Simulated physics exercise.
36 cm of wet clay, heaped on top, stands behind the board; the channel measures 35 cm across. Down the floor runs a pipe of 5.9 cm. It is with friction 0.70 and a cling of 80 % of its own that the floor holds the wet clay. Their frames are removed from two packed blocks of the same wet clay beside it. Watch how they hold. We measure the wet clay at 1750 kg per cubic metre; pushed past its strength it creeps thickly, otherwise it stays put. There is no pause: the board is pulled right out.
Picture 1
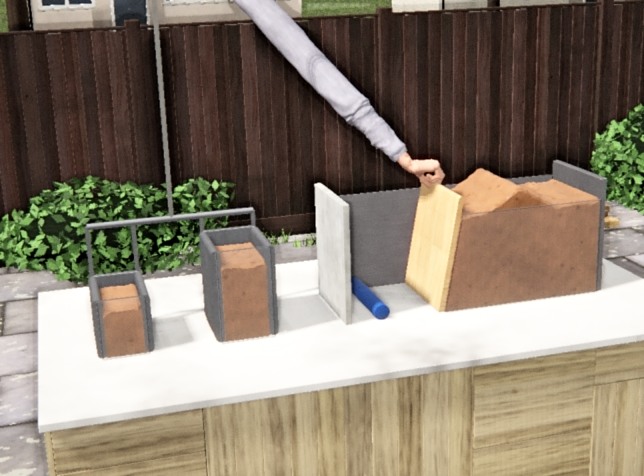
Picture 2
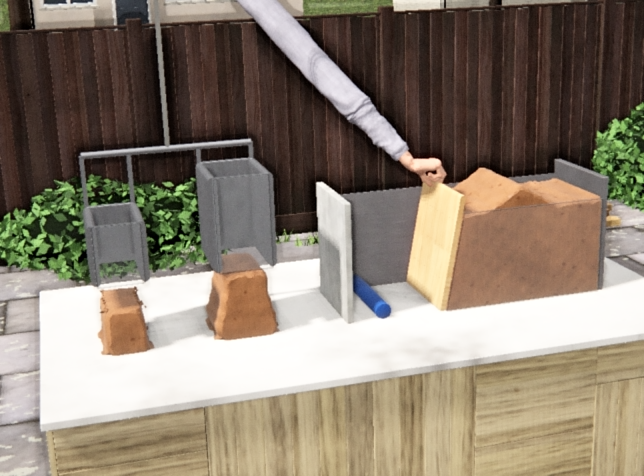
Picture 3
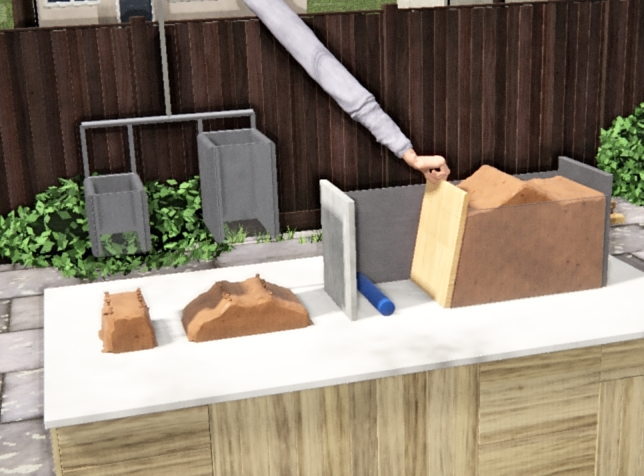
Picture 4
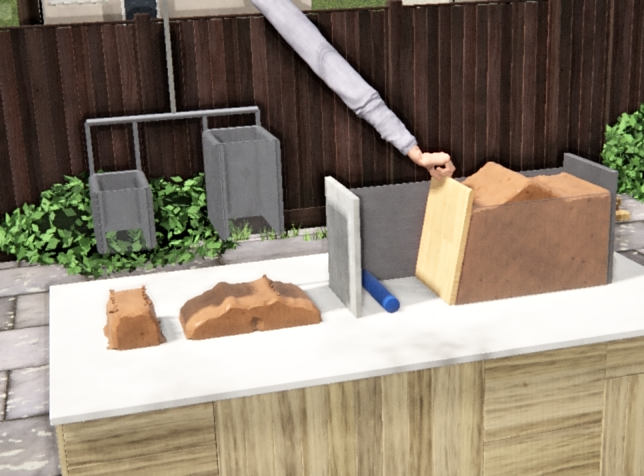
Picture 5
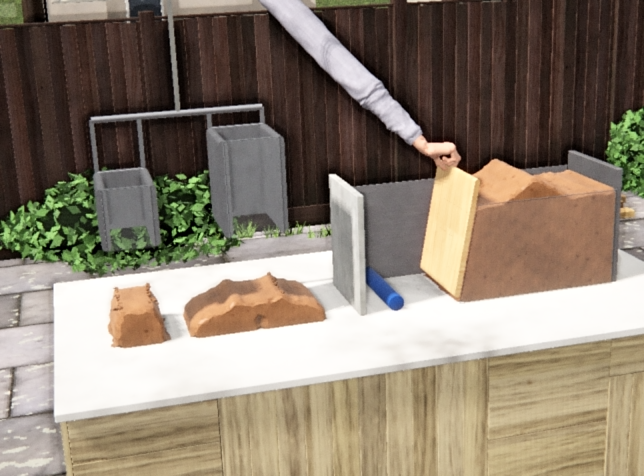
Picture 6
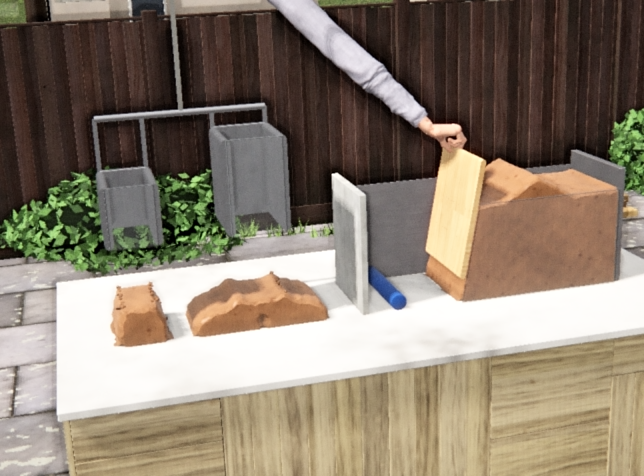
Two joined grey box moulds lift off a pair of brown clay blocks at the left of a white-topped wooden counter outdoors, seen from slightly above before a dark fence and green bushes. The small block slumps a little and the larger sags into a low, wide mound, while a blue pipe lies between a grey panel and a big clay heap at right. As the view drifts slightly, a grey-sleeved arm draws the pale wooden board upward along the heap's face.
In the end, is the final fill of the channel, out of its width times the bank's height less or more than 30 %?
Prediction - bigger than 30 %.
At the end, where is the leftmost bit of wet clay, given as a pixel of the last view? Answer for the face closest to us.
Roughly at the pixel (391, 293).
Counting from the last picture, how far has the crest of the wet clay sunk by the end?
7.0 cm.
Last picture + 0.32 s, the fallen stuff reaches 27 % of the way across, with nothing on top of the pipe; the channel is 7 % full.
Last picture + 0.70 s, the fallen stuff reaches 72 % of the way across, with 6.0 cm on top of the pipe; the channel is 30 % full.
Last picture + 1.07 s, the fallen stuff reaches 76 % of the way across, with 7.7 cm on top of the pipe; the channel is 33 % full.
Last picture + 1.45 s, the fallen stuff reaches 76 % of the way across, with 7.7 cm on top of the pipe; the channel is 33 % full.
Last picture + 1.50 s, the fallen stuff reaches 76 % of the way across, with 7.7 cm on top of the pipe; the channel is 33 % full.
